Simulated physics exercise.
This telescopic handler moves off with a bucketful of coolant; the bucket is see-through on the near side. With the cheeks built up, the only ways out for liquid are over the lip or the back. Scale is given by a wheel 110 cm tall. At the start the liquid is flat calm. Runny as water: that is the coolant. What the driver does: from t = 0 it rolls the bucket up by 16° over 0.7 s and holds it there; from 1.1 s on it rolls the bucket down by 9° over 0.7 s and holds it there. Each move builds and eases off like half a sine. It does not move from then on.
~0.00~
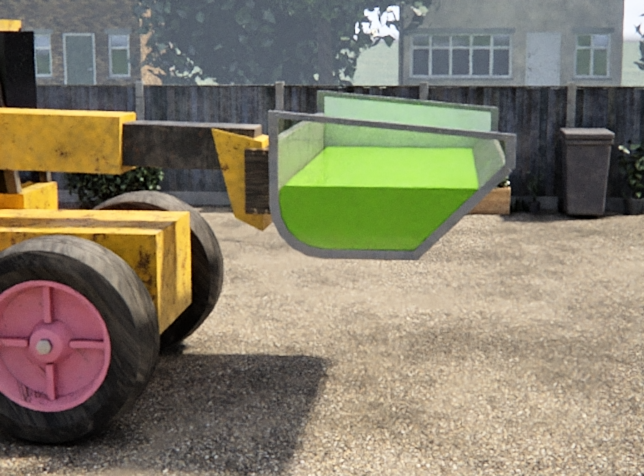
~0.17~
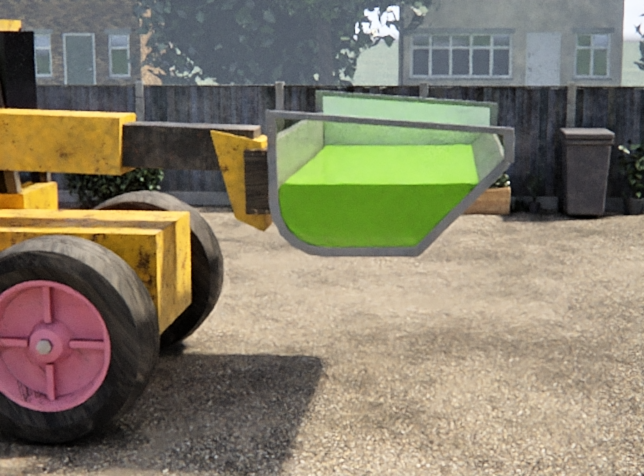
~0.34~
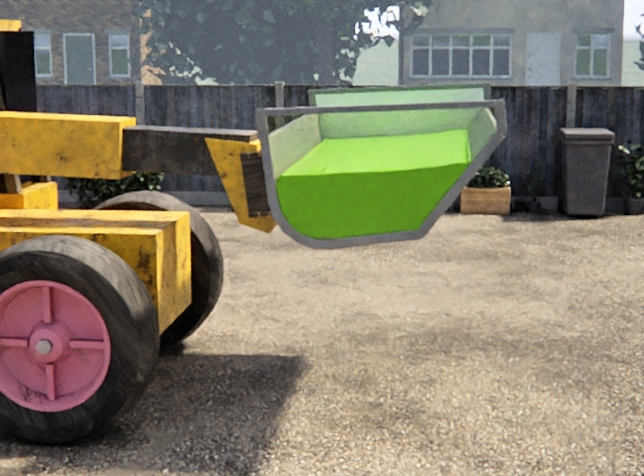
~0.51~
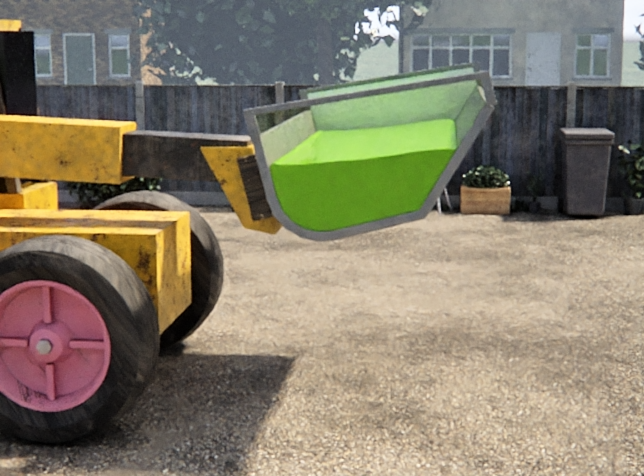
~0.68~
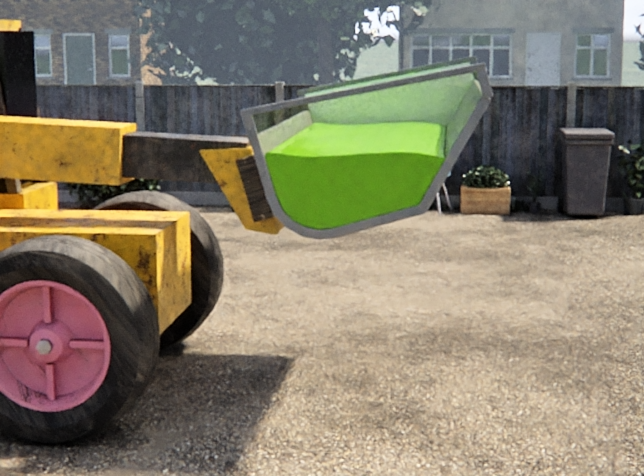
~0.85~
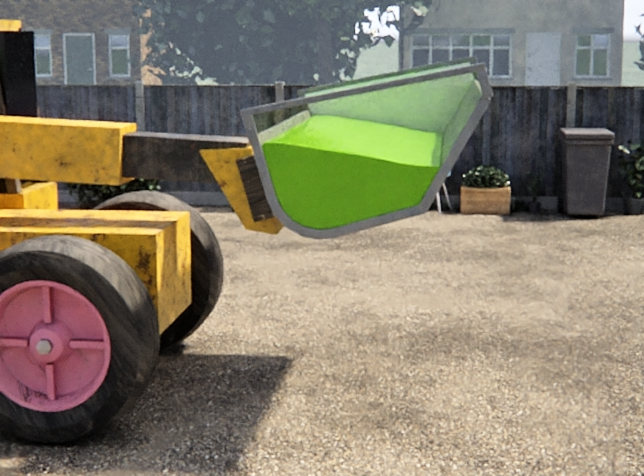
The see-through bucket of bright green liquid on a yellow loader's dark arm tilts nose up by a modest angle, and the liquid's level surface slopes, shifting back and rising against the left side, while the wheels and camera stay still. The loader, with black tyres and pink hubs, stands at left on a sunlit gravel yard, seen from the side. Behind are a dark fence, a bin, a planter and hazy houses.
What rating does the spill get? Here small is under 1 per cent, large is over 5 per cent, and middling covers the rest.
The spill comes out small.
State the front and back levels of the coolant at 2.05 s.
Reading: About 30 cm in front, about 36 cm behind.
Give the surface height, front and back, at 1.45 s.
About 30 cm in front and 38 cm behind.
After 1.45 s the bucket is at 12° back, the surface stands 37 cm at the back and 30 cm at the front; all of it is still inside.
After 2.05 s the bucket is at 7° back, the surface stands 36 cm at the back and 30 cm at the front; all of it is still inside.
After 2.60 s the bucket is at 7° back, the surface stands 40 cm at the back and 26 cm at the front; all of it is still inside.
After 4.68 s all of it is still inside.
